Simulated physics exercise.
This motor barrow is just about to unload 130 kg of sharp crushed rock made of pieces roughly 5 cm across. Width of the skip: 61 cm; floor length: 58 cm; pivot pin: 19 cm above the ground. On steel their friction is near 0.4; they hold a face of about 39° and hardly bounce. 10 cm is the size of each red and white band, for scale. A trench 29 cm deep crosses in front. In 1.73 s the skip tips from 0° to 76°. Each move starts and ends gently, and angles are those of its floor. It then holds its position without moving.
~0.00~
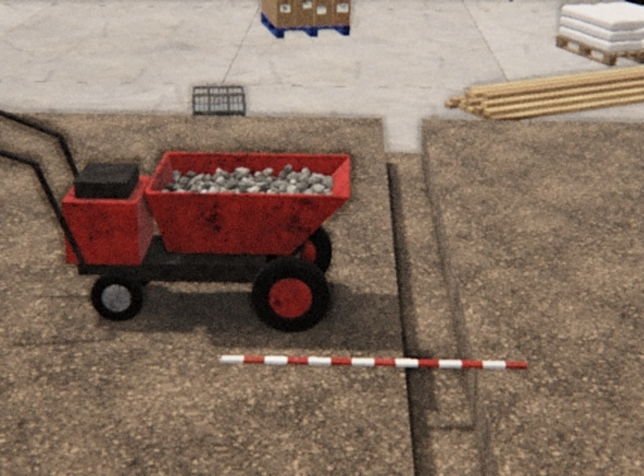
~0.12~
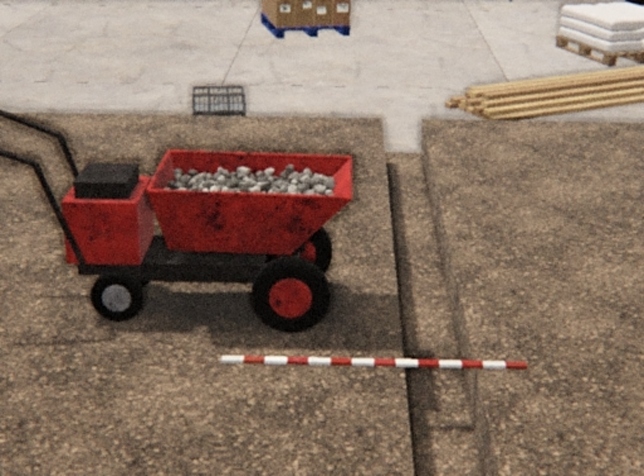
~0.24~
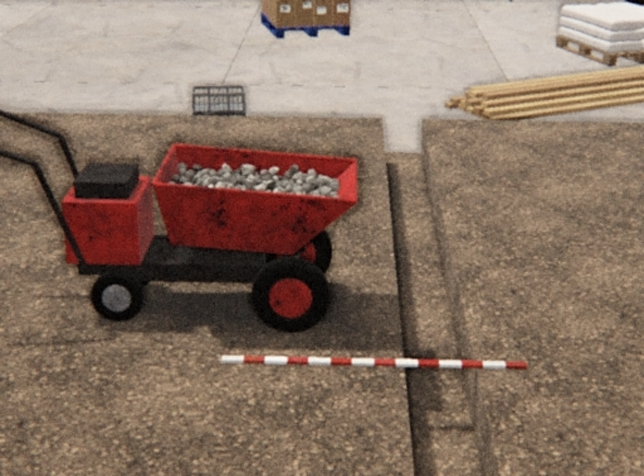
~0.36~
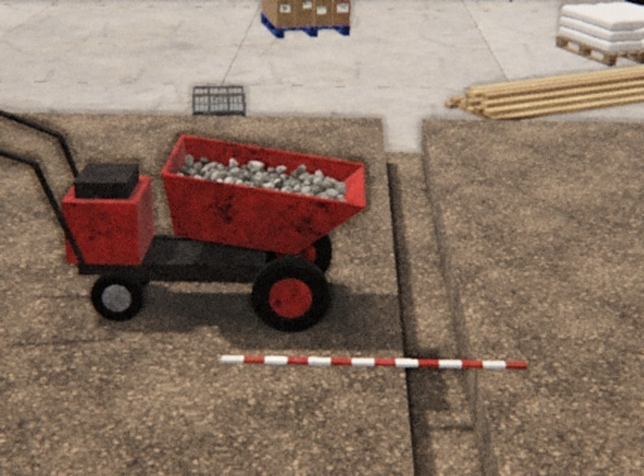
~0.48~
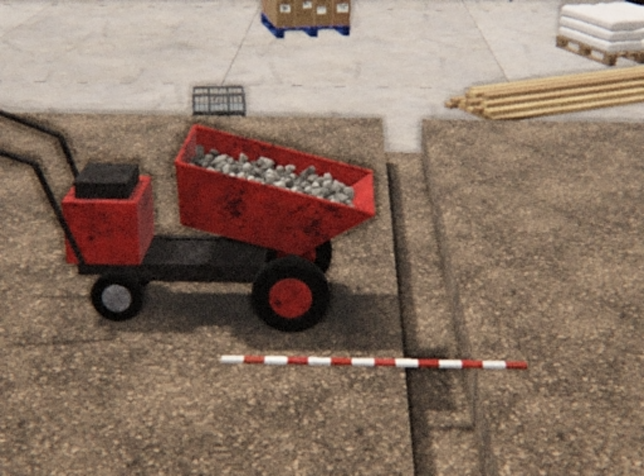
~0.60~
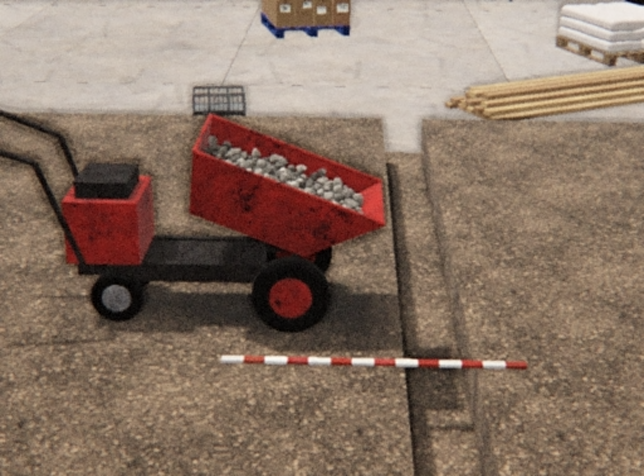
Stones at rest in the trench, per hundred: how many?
Approx. 96 %.
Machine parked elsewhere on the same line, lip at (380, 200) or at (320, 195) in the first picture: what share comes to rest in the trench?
It comes to about 70 and 65 in a hundred.
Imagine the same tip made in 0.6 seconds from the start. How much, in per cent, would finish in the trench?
About 85 percent, I'd say.
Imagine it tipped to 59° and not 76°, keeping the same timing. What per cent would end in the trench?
In that case some 40 per cent.
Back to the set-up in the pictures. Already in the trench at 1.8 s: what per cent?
45 per cent, give or take.
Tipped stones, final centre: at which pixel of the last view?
(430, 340).
After 1.3 s the floor is at 64°; 100 % in the skip; the foremost stones are at (413, 276).
After 1.8 s the floor is at 76°; 53 % in the skip, 47 % in the trench; the foremost stones are at (458, 344).
After 2.2 s the floor is at 76°; 18 % in the skip, 81 % in the trench, 1 % past the trench; the foremost stones are at (482, 317).
After 4.1 s the floor is at 76°; 3 % in the skip, 96 % in the trench, 1 % past the trench; the foremost stones are at (484, 318).
